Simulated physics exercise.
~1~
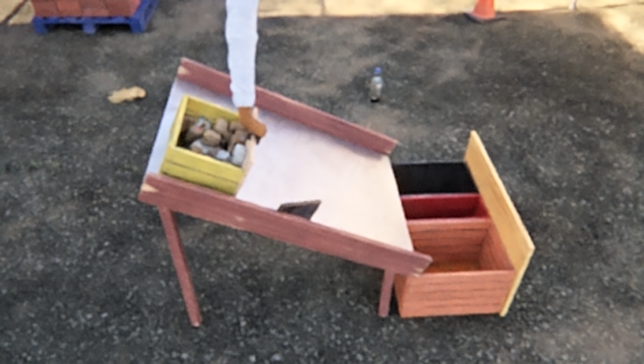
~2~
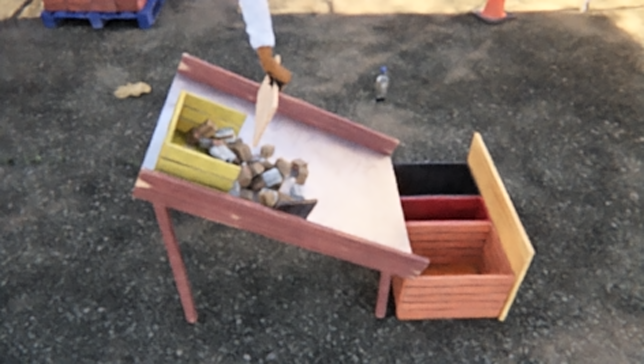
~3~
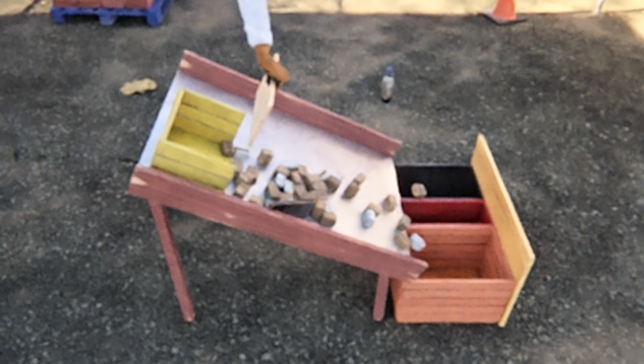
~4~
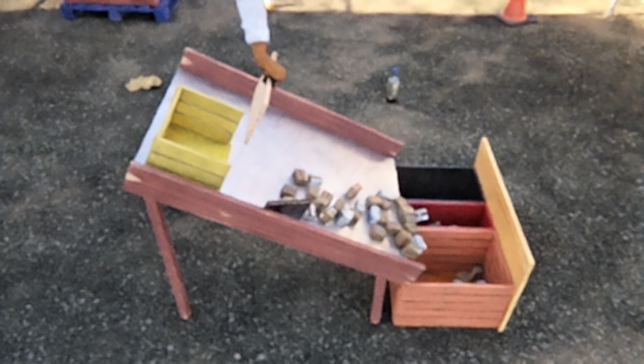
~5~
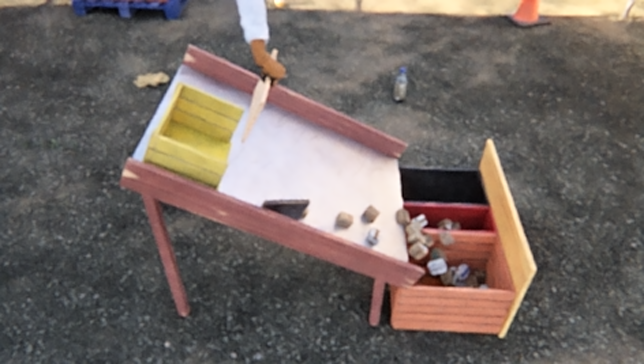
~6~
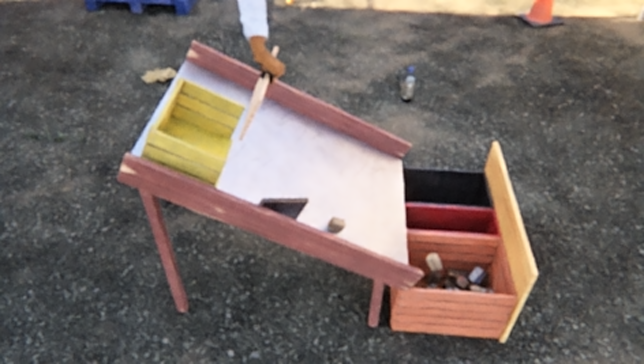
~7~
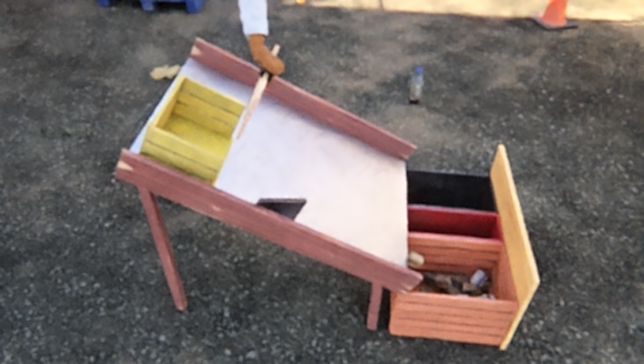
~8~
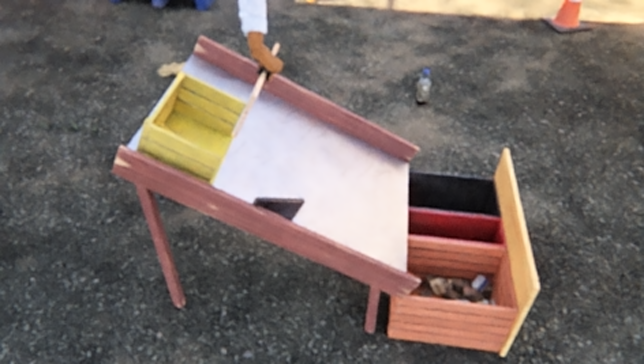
A gloved hand lifts a gate, and small blocks tumble downslope, mostly into the orange bin.
